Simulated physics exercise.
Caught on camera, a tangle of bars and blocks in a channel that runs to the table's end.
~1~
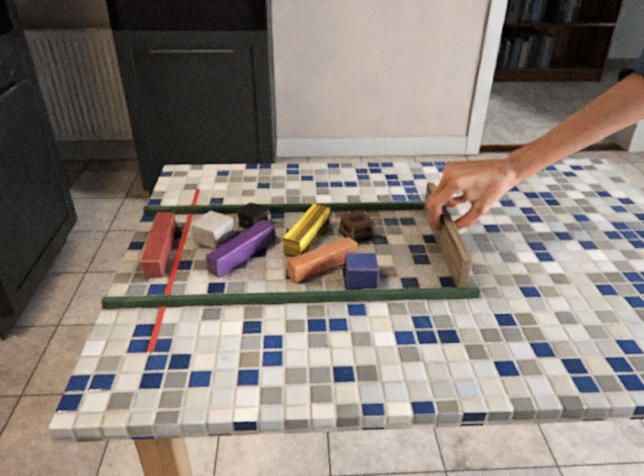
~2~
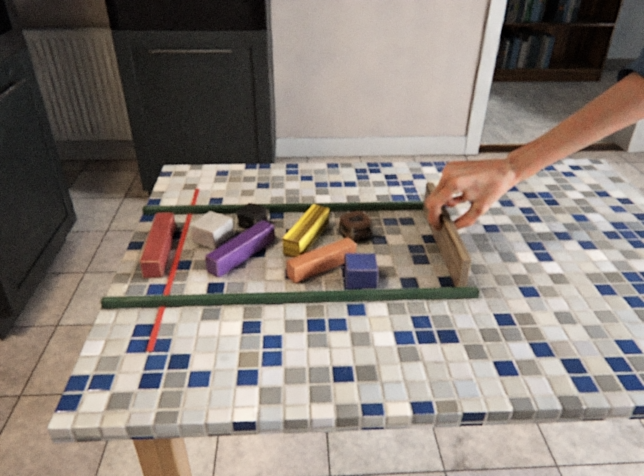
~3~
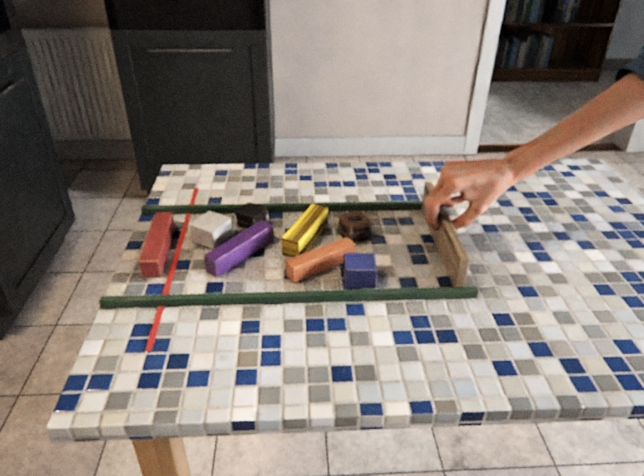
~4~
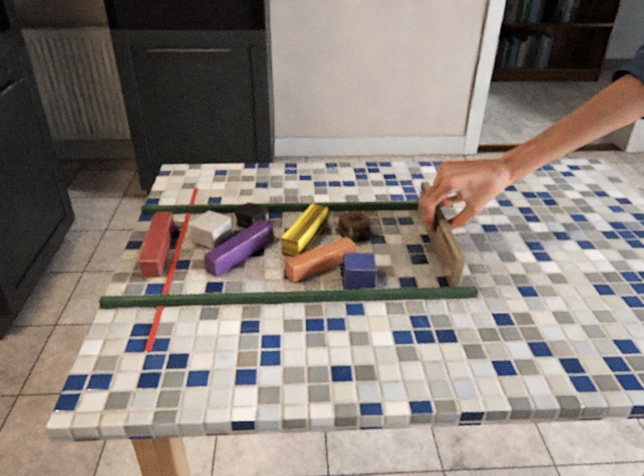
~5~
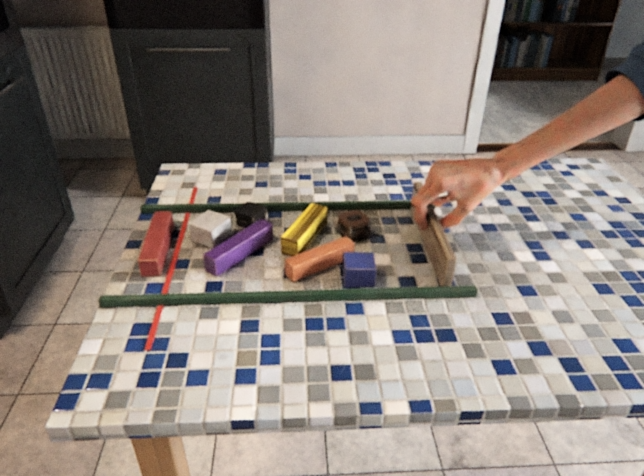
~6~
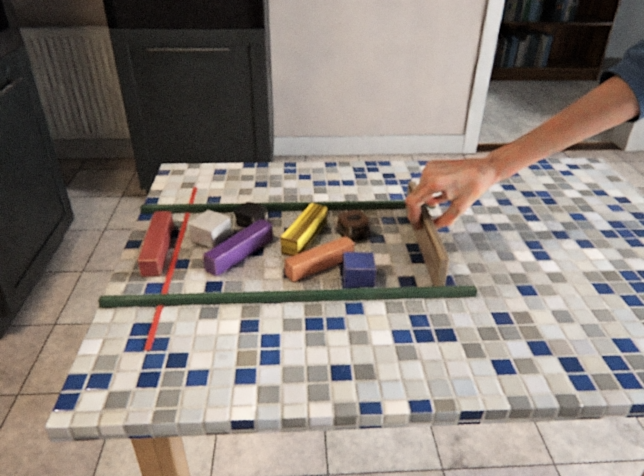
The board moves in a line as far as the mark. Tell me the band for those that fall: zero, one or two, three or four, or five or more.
Here the number that fall off is three or four.
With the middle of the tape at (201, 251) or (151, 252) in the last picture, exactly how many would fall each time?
Try by try, 1 and 5.
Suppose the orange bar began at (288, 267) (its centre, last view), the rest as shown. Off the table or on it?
Then it survives.
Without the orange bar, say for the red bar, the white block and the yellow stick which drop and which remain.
The red bar tumbles off; the white block tumbles off; the yellow stick holds on.
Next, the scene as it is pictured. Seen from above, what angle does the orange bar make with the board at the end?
Some 35 degrees.
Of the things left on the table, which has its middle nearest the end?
Foremost is the yellow stick.
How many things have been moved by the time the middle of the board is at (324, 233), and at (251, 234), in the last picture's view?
4 and 8.
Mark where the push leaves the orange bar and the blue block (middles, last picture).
About (142, 260), and the other about (150, 276).
Soon after, none off yet; red bar at rest near (157, 242); white block at rest near (210, 229); purple bar at rest near (240, 246).
After that, none off yet; red bar at rest near (157, 242); white block moving near (203, 230); purple bar displaced a little near (217, 247).
And then, none off yet; red bar displaced a little near (116, 245); white block displaced well along near (144, 231); purple bar displaced about its own width near (160, 247).
In the end, the number that fall off is three or four; gone, black case, purple bar, white block and red bar.
